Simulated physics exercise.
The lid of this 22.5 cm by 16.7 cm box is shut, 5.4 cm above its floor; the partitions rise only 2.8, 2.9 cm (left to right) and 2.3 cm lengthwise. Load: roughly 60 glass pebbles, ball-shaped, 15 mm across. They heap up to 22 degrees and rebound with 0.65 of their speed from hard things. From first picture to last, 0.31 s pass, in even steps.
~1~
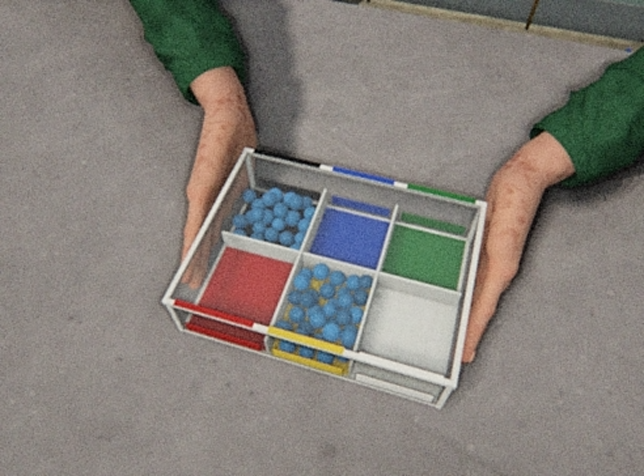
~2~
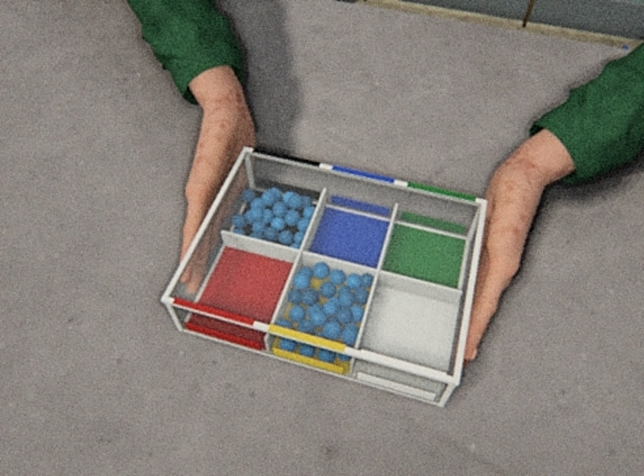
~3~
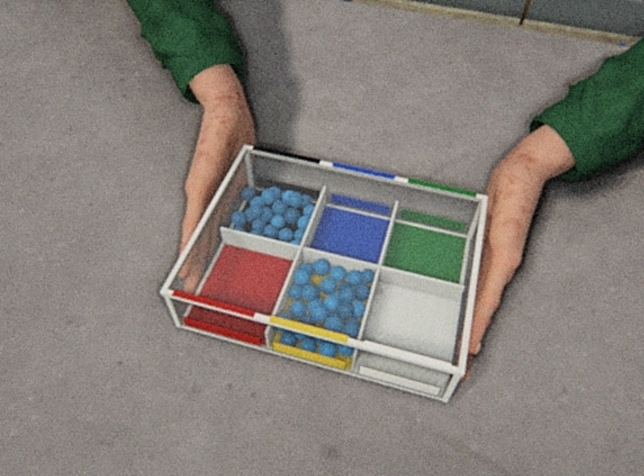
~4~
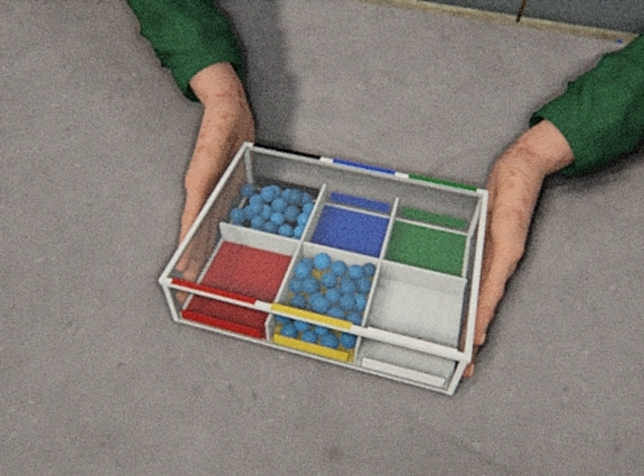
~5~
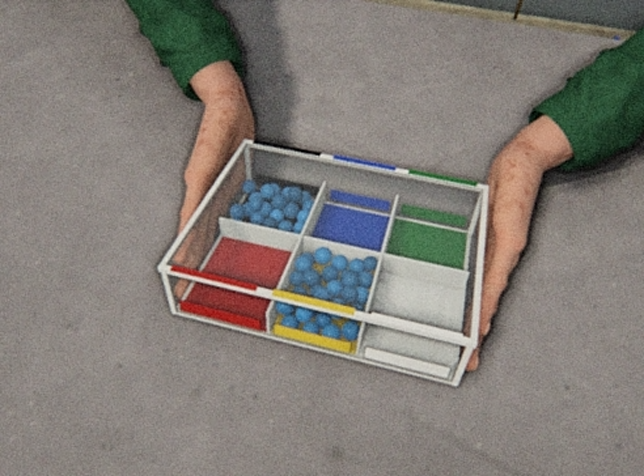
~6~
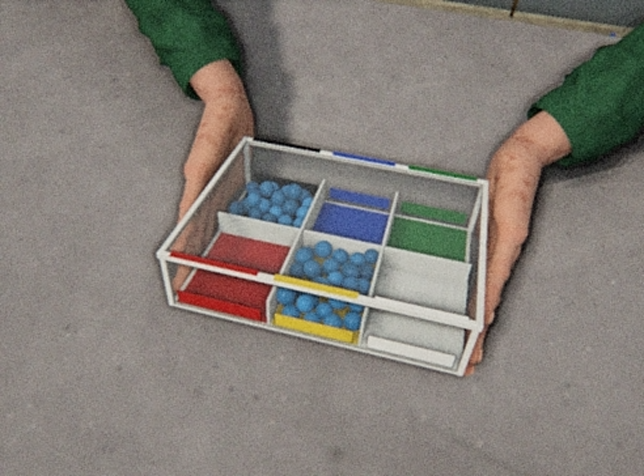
Clear six-compartment box with blue balls in the black and yellow sections tilting gradually between two green-sleeved hands above a grey surface.
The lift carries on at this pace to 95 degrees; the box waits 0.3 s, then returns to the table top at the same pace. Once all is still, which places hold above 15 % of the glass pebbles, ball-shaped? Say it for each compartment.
Red compartment: Below; blue compartment: Above; green compartment: Below; yellow compartment: Below; white compartment: Below; black compartment: Above.
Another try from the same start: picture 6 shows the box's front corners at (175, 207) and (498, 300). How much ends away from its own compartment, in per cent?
It would be near 65 per cent.
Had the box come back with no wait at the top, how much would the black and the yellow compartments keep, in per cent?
Then: Black 55; yellow 5.
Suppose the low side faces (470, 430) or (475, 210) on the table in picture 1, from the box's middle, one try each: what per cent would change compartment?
About 75 and 70 per cent.
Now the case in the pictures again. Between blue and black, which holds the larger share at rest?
It is the black one.
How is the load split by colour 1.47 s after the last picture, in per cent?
Red 0; blue 30; green 5; yellow 15; white 0; black 55.
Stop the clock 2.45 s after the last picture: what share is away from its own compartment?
Some 60 per cent.
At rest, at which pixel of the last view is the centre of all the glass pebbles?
Around (307, 219).
Then, 1.47 s after the last picture, tilt 95 degrees; blue 30 %, green 5 %, yellow 15 %, black 55 %.
Then, 2.45 s after the last picture, tilt 48 degrees; blue 40 %, green 5 %, black 55 %.
Then, 3.42 s after the last picture, tilt 0 degrees; blue 35 %, green 10 %, black 55 %.
In the end, red 0 %, blue 35 %, green 10 %, yellow 0 %, white 0 %, black 55 %.
